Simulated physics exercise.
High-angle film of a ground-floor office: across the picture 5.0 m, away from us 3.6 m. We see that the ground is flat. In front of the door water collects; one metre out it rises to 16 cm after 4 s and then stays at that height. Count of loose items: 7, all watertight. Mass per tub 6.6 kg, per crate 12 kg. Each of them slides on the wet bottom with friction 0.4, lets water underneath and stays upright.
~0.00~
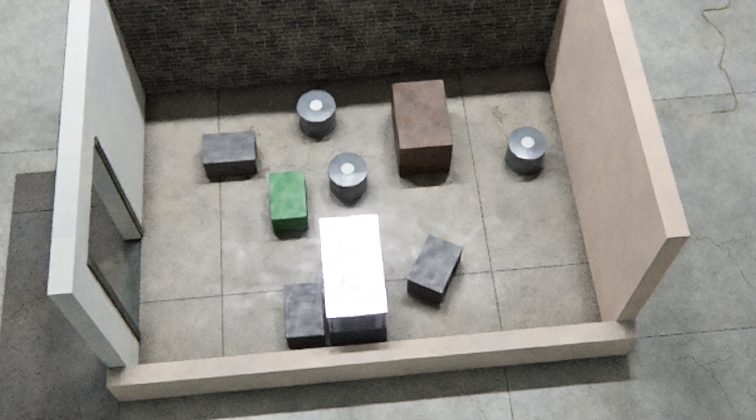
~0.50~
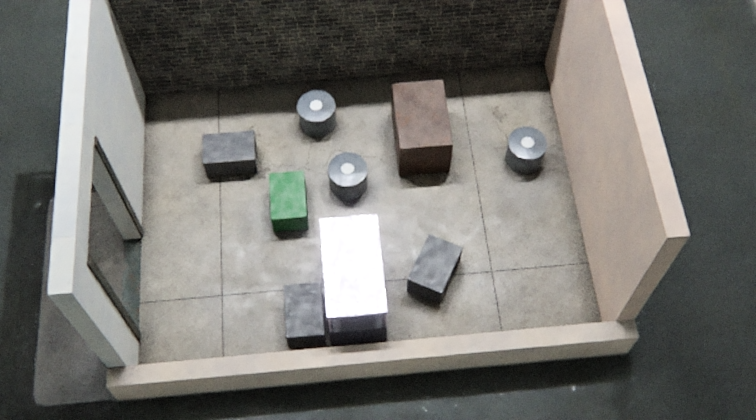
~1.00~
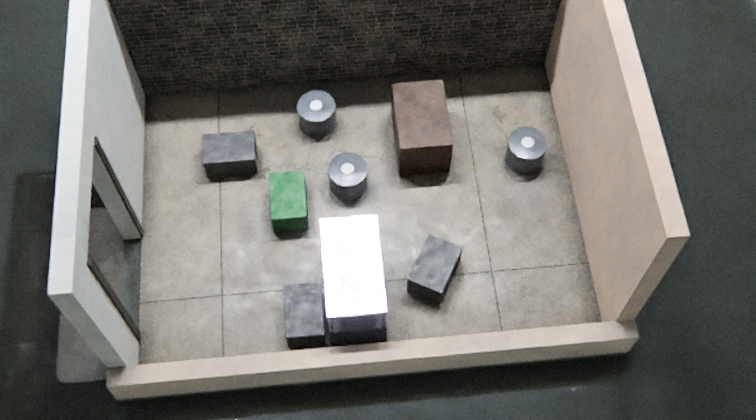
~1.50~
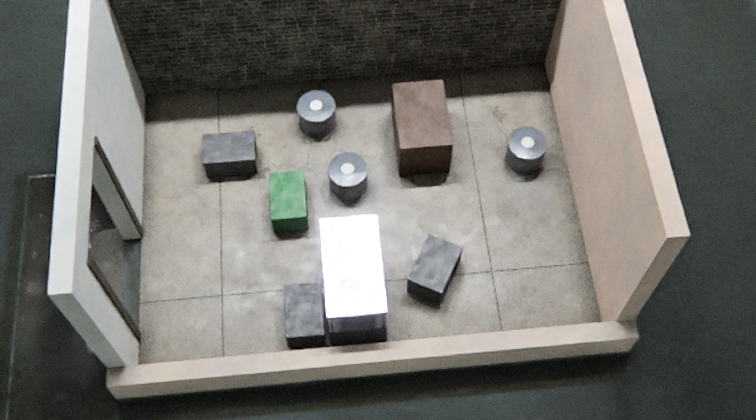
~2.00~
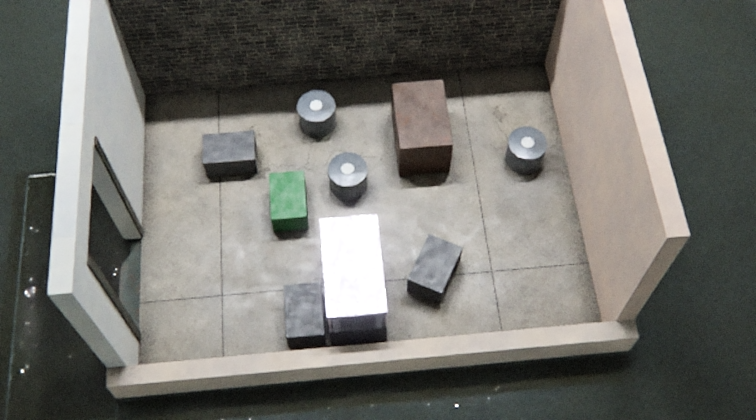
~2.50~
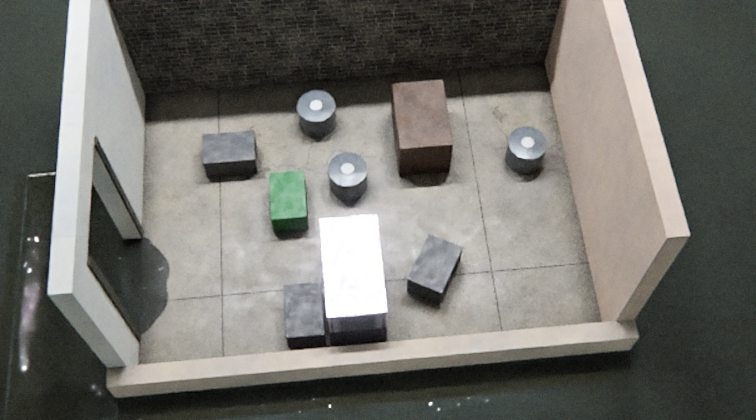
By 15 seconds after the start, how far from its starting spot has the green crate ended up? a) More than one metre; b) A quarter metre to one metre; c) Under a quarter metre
a.
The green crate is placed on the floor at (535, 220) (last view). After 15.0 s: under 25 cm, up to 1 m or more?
Answer: It inches along.
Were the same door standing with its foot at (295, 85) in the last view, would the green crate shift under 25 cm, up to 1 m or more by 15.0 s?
The green crate ends up a great distance away.
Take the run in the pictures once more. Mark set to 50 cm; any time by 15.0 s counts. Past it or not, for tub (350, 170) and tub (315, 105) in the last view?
Above, above.
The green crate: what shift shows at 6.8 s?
Shift: About 80 cm.
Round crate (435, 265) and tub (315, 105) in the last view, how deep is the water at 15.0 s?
Close to 5 and 6 centimetres.
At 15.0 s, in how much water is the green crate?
The depth there is around 8 cm.
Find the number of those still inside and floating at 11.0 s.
Total: 4.
After 3.5 s the green crate is near (288, 195), 0.0 m from its start, aground; 0 afloat.
After 6.8 s the green crate is near (340, 160), 0.7 m from its start, aground; 1 afloat.
After 11.0 s the green crate is near (354, 106), 1.4 m from its start, afloat; 4 afloat.
After 15.0 s the green crate is near (297, 94), 1.4 m from its start, afloat; 7 afloat.
